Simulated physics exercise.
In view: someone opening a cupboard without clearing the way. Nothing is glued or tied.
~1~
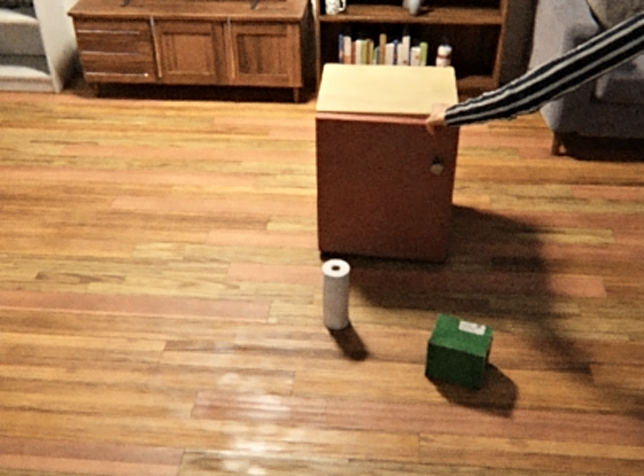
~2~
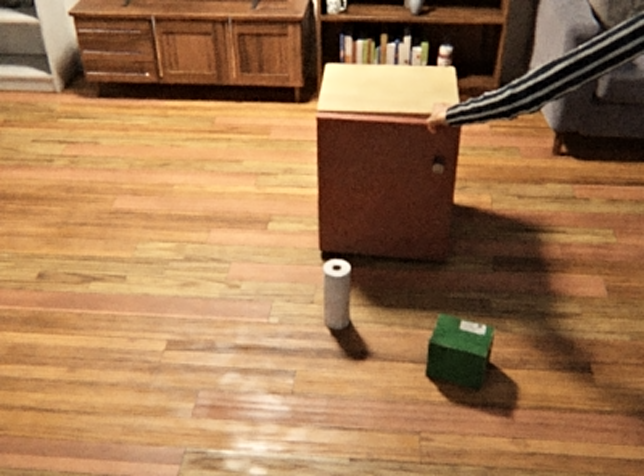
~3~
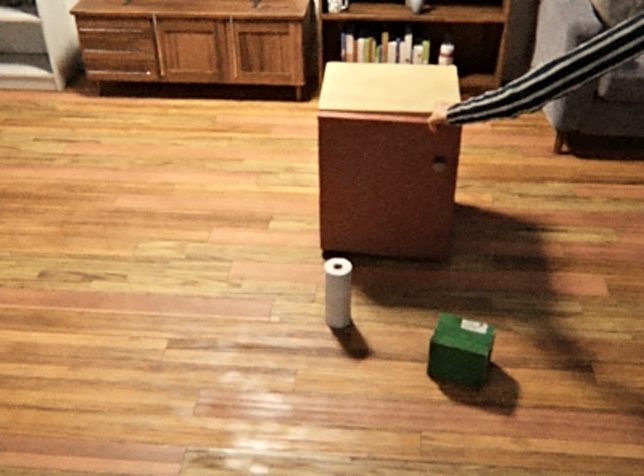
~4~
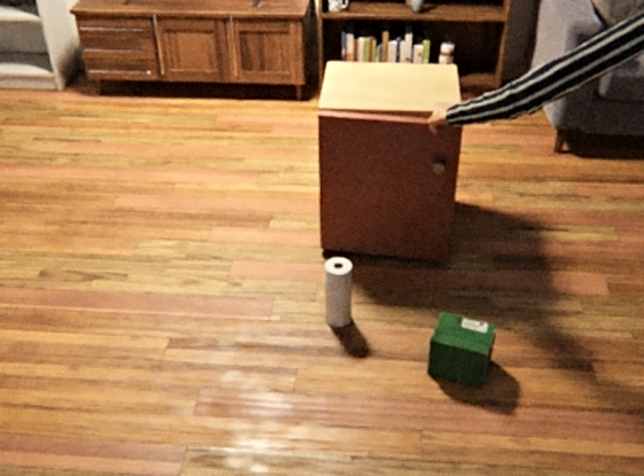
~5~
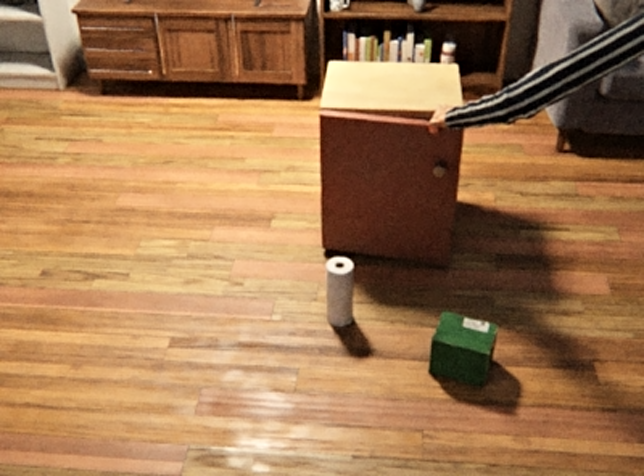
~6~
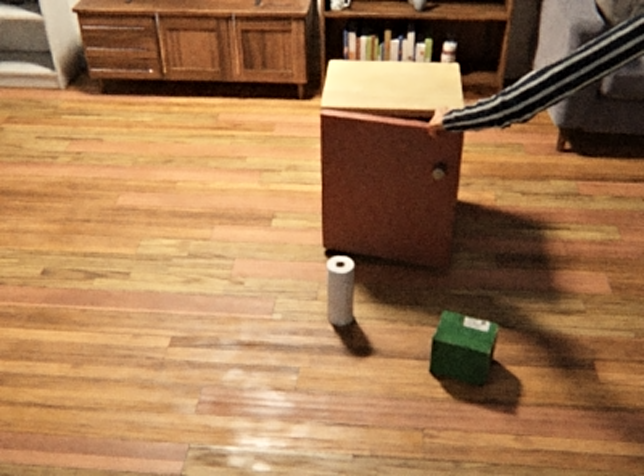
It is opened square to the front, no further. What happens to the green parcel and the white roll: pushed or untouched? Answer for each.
As it turns out, the green parcel remains where it is; the white roll is pushed along.
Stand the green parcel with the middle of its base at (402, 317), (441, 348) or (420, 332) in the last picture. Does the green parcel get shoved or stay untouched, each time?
One after another: It is struck; stays untouched; gets shoved.
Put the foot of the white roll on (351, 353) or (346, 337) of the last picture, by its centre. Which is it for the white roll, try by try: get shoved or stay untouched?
In that order, it remains where it is; is struck.
Then, 1.44 s after the last picture, door 72° open; green parcel at rest near (464, 348); white roll moved a little near (334, 293).
Then, 1.70 s after the last picture, door 82° open; green parcel at rest near (464, 348); white roll moved about its own width near (313, 295).
At rest, the green parcel escapes contact, near (464, 348); the white roll gets knocked, near (298, 296).
